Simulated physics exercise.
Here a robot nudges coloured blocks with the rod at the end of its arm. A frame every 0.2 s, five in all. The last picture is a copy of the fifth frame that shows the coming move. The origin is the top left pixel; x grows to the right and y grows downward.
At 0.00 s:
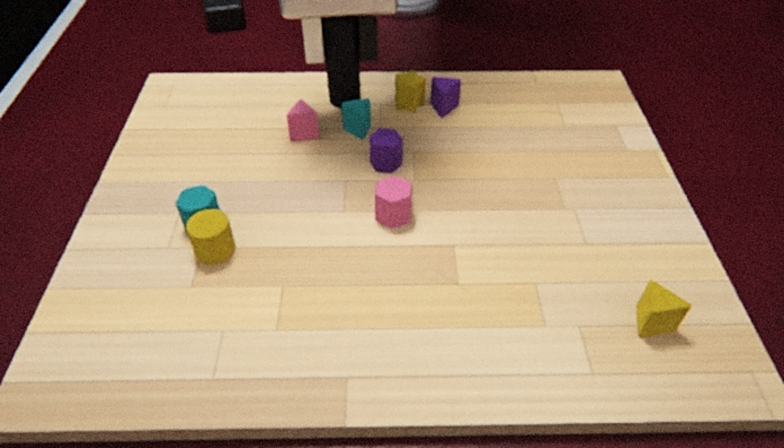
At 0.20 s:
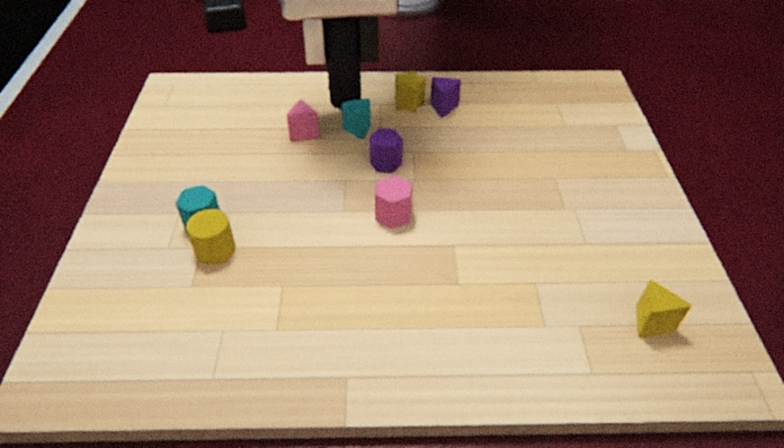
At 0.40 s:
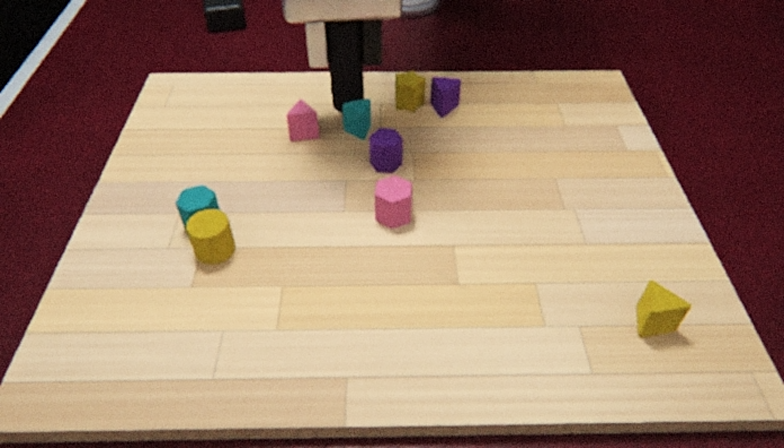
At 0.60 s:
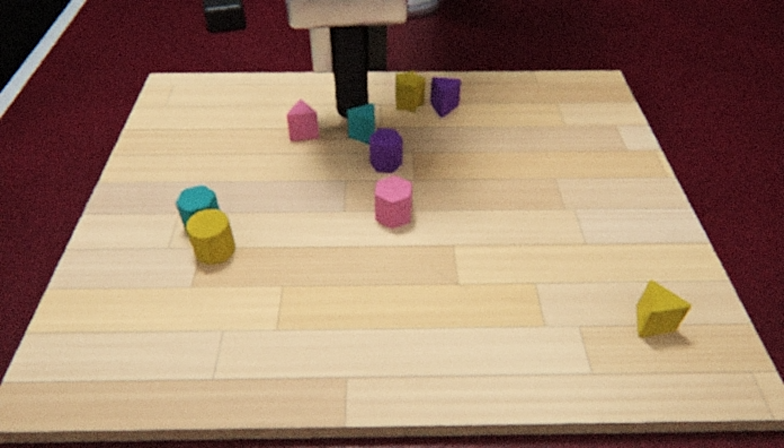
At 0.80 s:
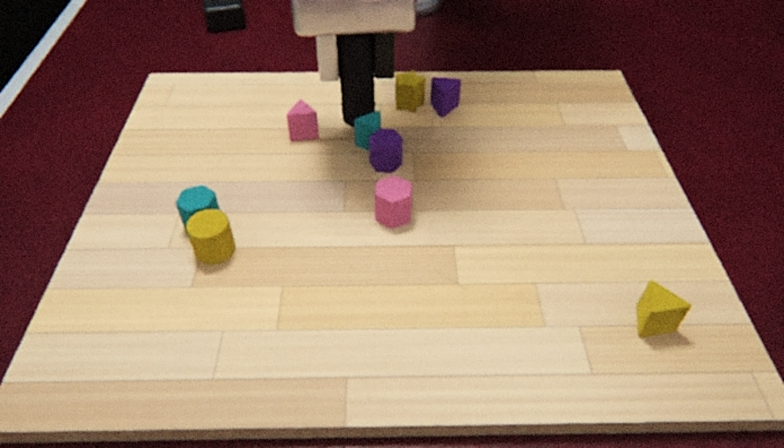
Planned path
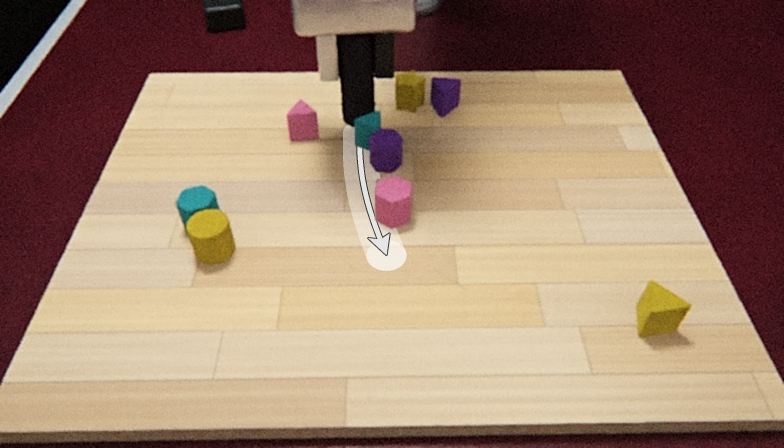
At first, a robot arm holds its dark rod near the back of a wooden board, behind a turquoise three-sided block, with other coloured blocks scattered around. The rod creeps forward and slightly right, nudging the turquoise block a short way toward the purple hexagon, while the other blocks stay still.
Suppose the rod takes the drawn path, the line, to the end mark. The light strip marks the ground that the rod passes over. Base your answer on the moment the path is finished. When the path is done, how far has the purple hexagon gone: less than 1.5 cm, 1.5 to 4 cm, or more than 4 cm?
It moves between 1.5 and 4 cm.
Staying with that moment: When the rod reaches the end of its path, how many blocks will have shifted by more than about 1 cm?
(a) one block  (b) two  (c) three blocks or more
c: Three blocks or more.
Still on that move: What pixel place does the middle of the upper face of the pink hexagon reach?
It is going to be at (419, 208).
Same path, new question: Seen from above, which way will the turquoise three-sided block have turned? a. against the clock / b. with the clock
That would be a.
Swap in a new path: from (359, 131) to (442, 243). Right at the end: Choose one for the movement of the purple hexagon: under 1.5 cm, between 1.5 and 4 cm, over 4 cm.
Covers over 4 cm.
Path on the board, from (359, 131) over (361, 168) and (370, 209) to (387, 255).
The first path, step by step. One third of the way, rod (361, 156); turquoise three-sided block (387, 134), turned 60° anticlockwise; purple hexagon (401, 148), turned 30° clockwise.
Two thirds of the way, rod (369, 196); turquoise three-sided block (387, 134), turned 60° anticlockwise; purple hexagon (401, 148), turned 30° clockwise; pink hexagon (402, 195), turned 25° anticlockwise.
At the end, rod (386, 242); pink three-sided block in place; turquoise three-sided block (387, 134), turned 60° anticlockwise; purple hexagon (401, 148), turned 30° clockwise; pink hexagon (419, 208), turned 85° anticlockwise.
